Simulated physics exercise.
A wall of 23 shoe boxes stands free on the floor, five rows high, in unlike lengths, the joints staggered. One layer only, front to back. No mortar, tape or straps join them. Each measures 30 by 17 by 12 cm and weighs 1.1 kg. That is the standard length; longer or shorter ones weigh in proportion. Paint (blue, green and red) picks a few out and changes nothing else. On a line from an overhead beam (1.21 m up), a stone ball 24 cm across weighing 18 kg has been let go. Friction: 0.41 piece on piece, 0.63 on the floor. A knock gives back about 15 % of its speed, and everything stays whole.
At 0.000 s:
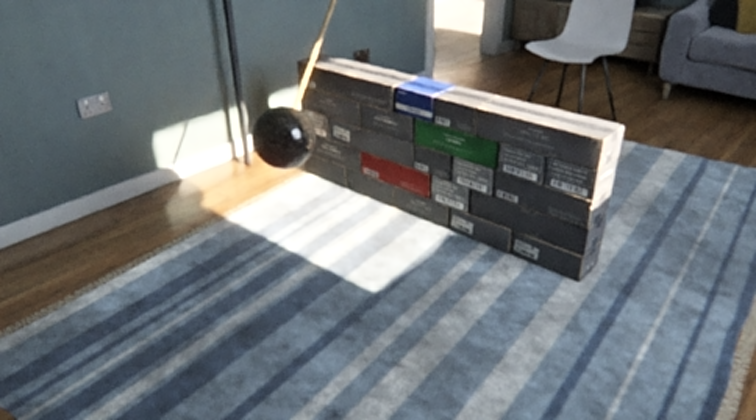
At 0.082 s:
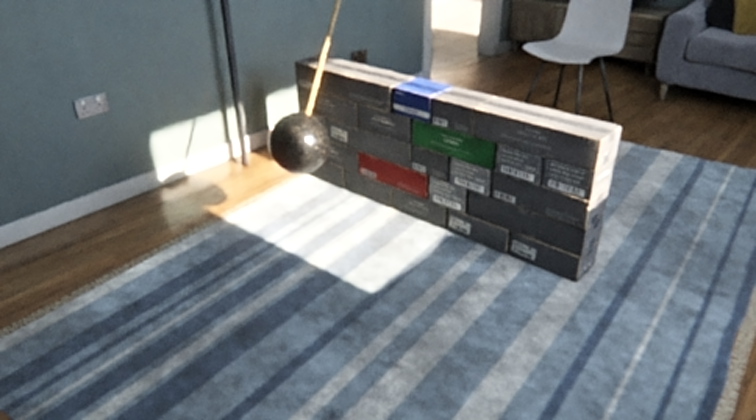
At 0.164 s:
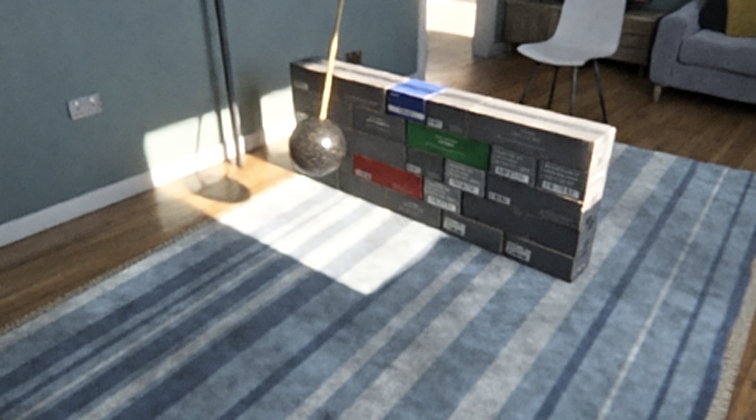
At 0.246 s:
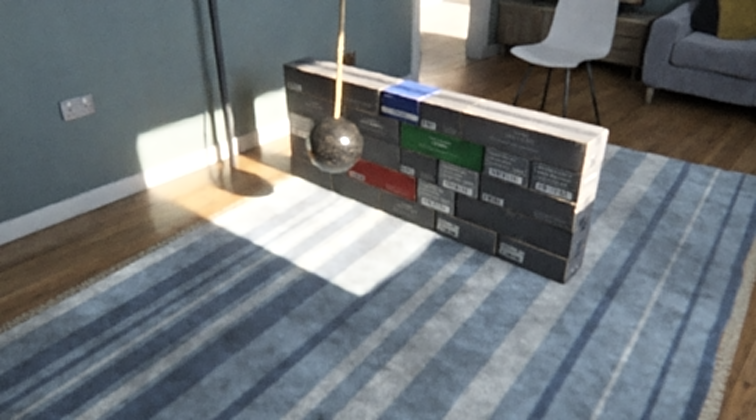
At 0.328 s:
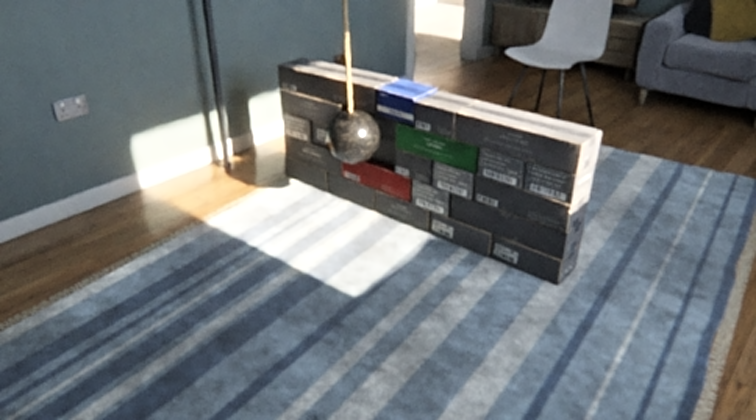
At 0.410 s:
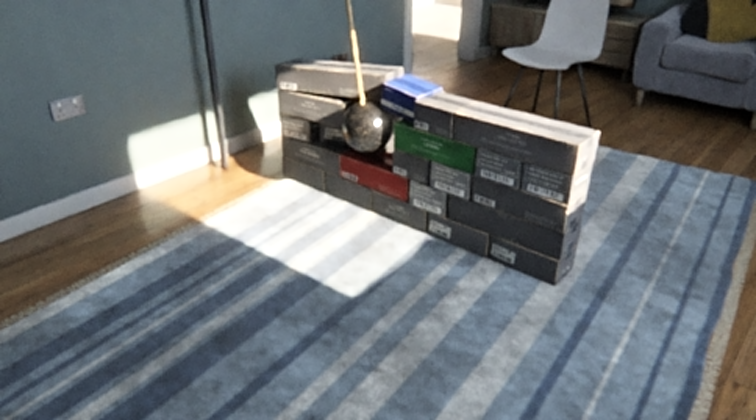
To begin with, a dark ball on a line hangs at the left of a low wall of dark boxes, with single red, blue and green ones among them. The ball swings rightward across the near side, then pushes into the wall, and several upper boxes shift and tilt slightly.
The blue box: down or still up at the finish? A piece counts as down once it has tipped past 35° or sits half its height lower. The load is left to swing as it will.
It drops.
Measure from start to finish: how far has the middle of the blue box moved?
Some 56 cm.
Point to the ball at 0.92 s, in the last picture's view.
Near (393, 105).
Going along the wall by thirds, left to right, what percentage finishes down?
In per cent: Left 40, middle 20, right 0.
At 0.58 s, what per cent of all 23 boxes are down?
15 per cent by then.
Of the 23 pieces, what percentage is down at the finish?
About 20 per cent.
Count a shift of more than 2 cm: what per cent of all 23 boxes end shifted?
25 per cent.
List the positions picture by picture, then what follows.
In the first picture (places mark the middle of the side facing us; the camera pans a little), ball (278, 135) line 33° before plumb; blue box (413, 104); red box (394, 174); green box (454, 143); nothing disturbed.
Ball (294, 144) line 26° before plumb; blue box (411, 105), in the second picture.
Ball (311, 150) line 17° before plumb; blue box (406, 106), in the third picture.
Ball (331, 152) line 7° before plumb; blue box (399, 108), in the fourth picture.
Ball (349, 148) line 3° past plumb; blue box (395, 107) shifted 10 mm; 3 disturbed, none down, in the fifth picture.
Ball (364, 141) line 11° past plumb; blue box (399, 103) leaning 6°; red box (372, 178); green box (431, 148); 5 disturbed, none down, in the sixth picture.
After 0.58 s, line 24° past plumb; 3 of the 23 boxes down; blue box leaning 46°.
After 0.92 s, line 24° past plumb; 5 of the 23 boxes down; blue box on its side.
At rest (1.8 s), line 26° before plumb; 5 of the 23 boxes down; blue box upside down; red box unmoved; green box unmoved. As the last picture would show them, middles, blue box near (457, 189), red box near (384, 172).
